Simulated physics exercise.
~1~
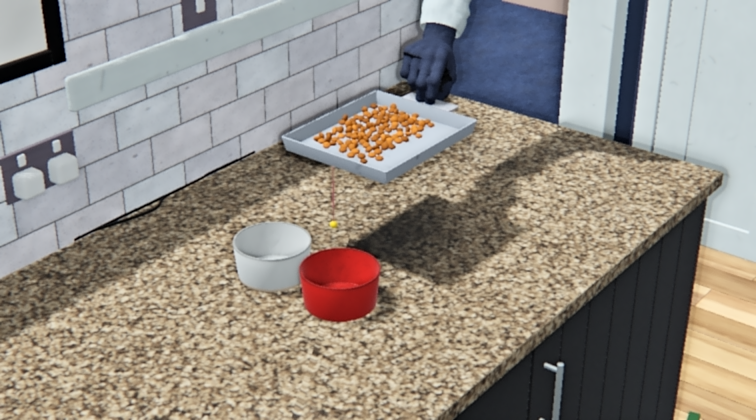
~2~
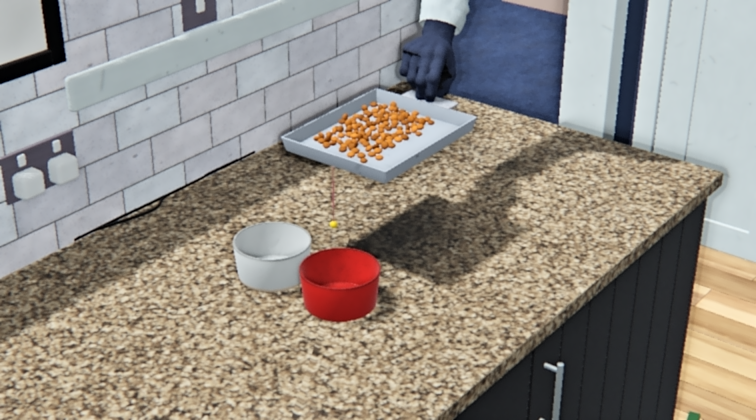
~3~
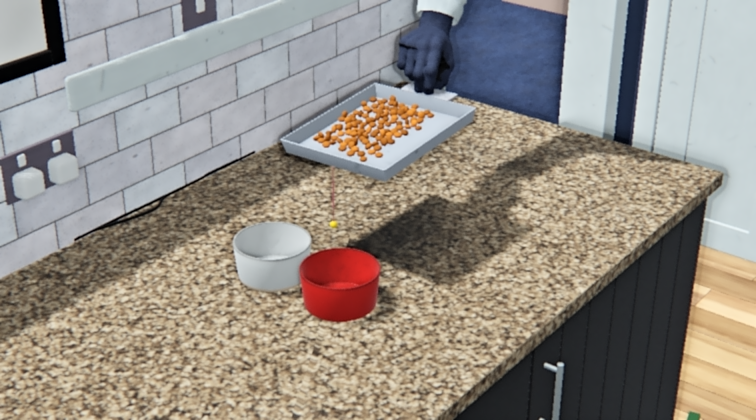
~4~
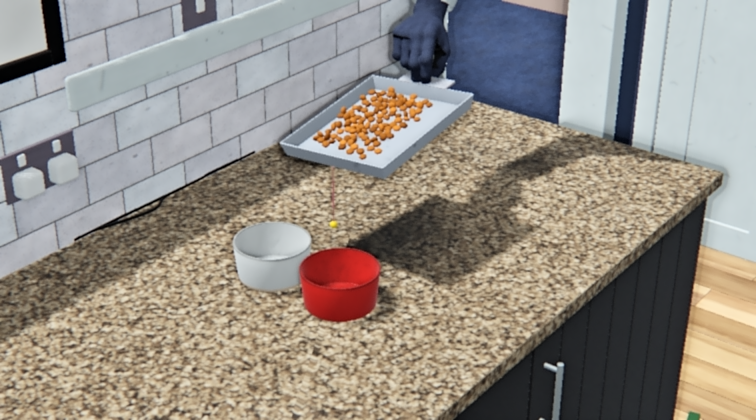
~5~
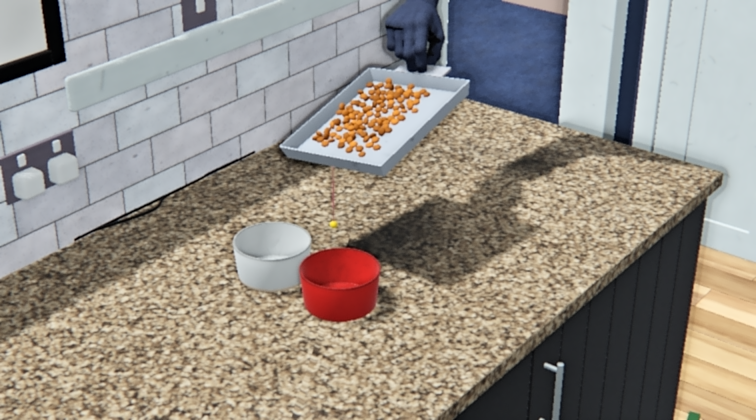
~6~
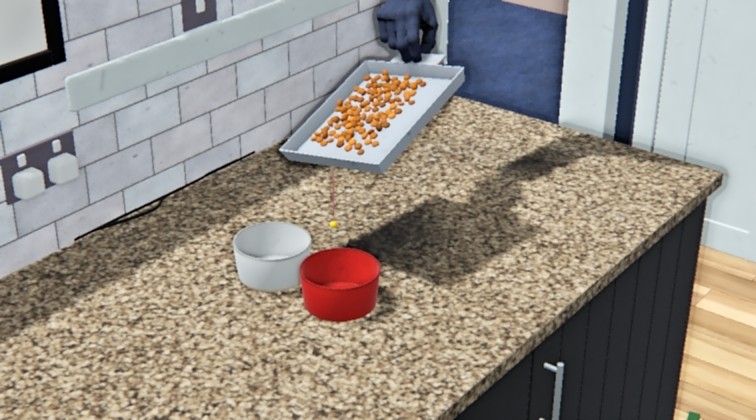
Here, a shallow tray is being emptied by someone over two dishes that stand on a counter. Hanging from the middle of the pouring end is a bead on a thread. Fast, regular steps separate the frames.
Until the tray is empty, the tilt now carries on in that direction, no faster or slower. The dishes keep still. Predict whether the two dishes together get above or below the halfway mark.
Below.
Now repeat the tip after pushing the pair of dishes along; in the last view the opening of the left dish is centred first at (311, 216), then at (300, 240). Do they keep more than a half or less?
In turn: More than half; not half.
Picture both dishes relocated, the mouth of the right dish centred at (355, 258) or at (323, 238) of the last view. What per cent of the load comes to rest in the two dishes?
First placement: 90 per cent; second placement: 70 per cent.
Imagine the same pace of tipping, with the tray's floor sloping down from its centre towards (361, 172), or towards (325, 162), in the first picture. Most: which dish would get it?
Number one favours the right of the two; number two favours the left of the two.
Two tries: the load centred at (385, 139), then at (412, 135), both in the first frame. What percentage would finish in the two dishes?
Close to 40 per cent, followed by close to 40 per cent.
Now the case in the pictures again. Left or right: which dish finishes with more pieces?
Result: The left of the two takes it.
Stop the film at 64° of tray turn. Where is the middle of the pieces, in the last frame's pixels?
I'd put the middle close to (312, 141).
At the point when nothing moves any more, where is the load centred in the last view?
Close to (282, 251) in the last picture.
Soon after the last picture, tray tipped steeply; all on the tray.
A little later, tray tipped past a quarter turn; about a quarter on the tray; about a quarter in the left dish; about a third outside both; a small part in the air.
Later still, tray tipped past a quarter turn; about a third in the left dish; about two thirds outside both.
At rest, tray tipped past a quarter turn; none in the right dish; about a third in the left dish; about two thirds outside both.
